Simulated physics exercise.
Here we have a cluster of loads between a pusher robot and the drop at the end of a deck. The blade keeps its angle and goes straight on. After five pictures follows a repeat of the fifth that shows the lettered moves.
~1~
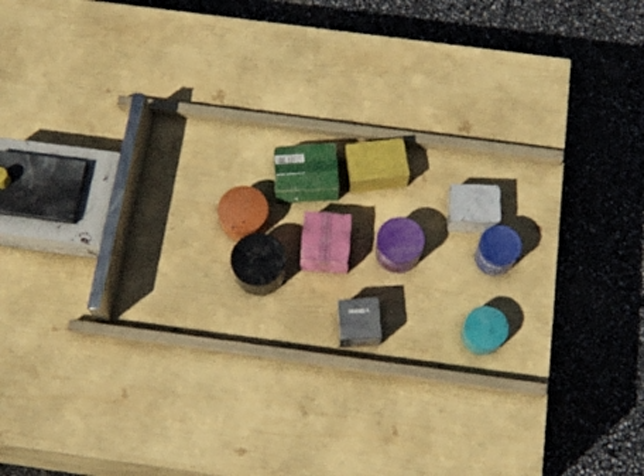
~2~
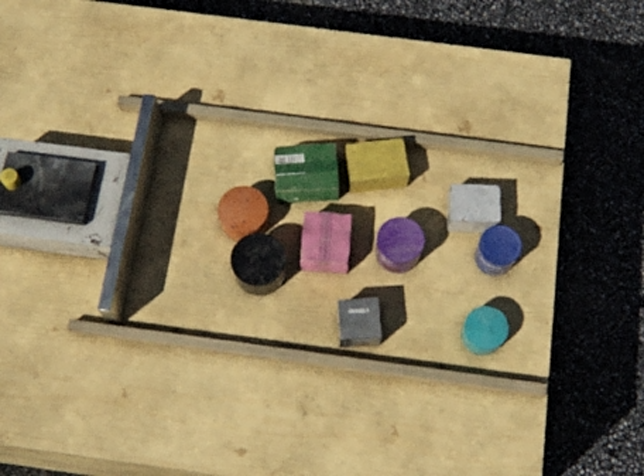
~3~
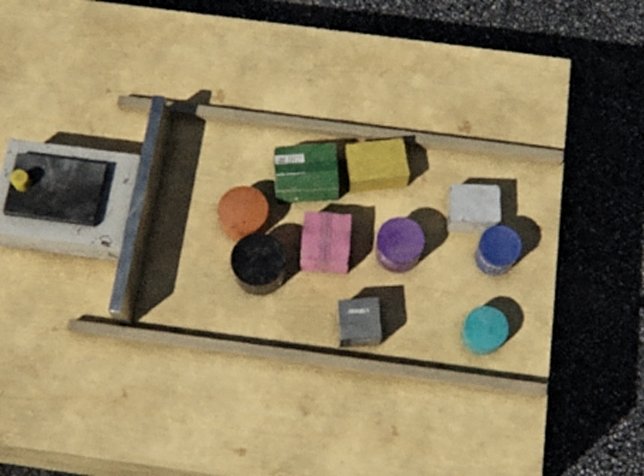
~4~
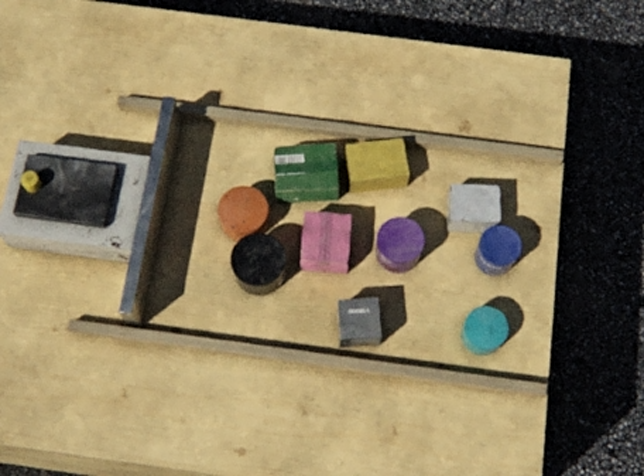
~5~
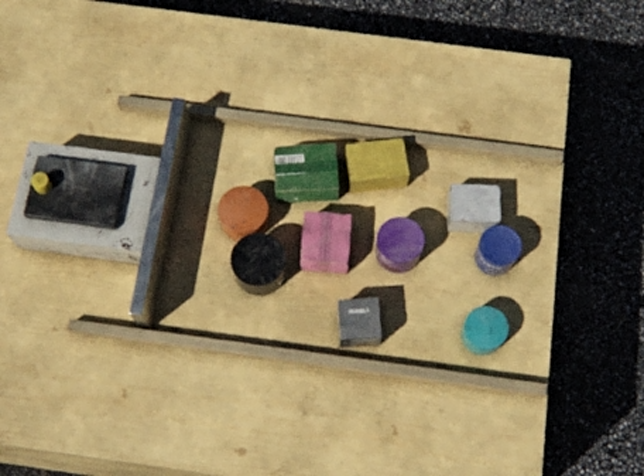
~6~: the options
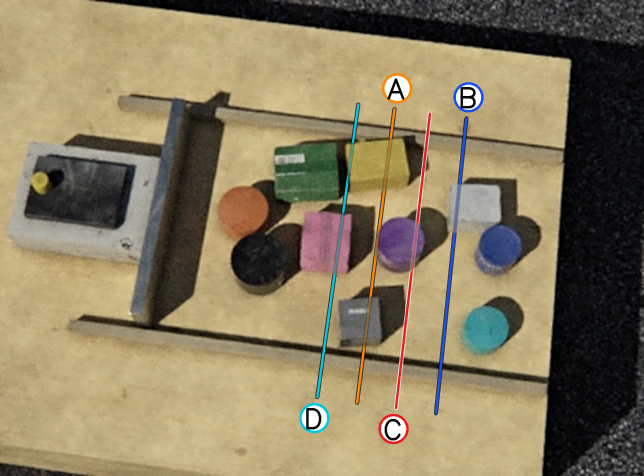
A robot slowly pushes a long bar rightward across the deck toward motionless boxes and canisters.
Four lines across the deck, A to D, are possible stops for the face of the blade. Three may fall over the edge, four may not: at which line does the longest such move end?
It can go as far as B.
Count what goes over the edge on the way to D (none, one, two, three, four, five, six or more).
The count is none.
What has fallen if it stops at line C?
It is the blue pail.
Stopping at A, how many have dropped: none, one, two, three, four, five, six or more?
The count is none.
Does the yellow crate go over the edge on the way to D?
No.
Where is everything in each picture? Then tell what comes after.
Pink box (326, 243); turquoise canister (484, 331); grey box (359, 323), in the first frame.
Robot (53, 189); purple pail (399, 246), in the second frame.
Robot (63, 190); black pail (259, 265), in the third frame.
Robot (73, 191); orange canister (244, 214), in the fourth frame.
Robot (83, 193); yellow crate (377, 166); pink box (326, 243); turquoise canister (484, 331), in the fifth frame.
On the marked copy, A at (377, 249); B at (452, 259); C at (414, 254); D at (339, 244).
With B. Early on, robot (189, 206); green parcel (319, 169); black pail (293, 271).
Further on, robot (294, 220); blue pail (541, 252); purple pail (498, 257).
At the end, robot (376, 231); purple pail over the edge; blue pail over the edge; two fallen.
As for the rest, A is within the limit but short; C is within the limit but short; D is within the limit but short.
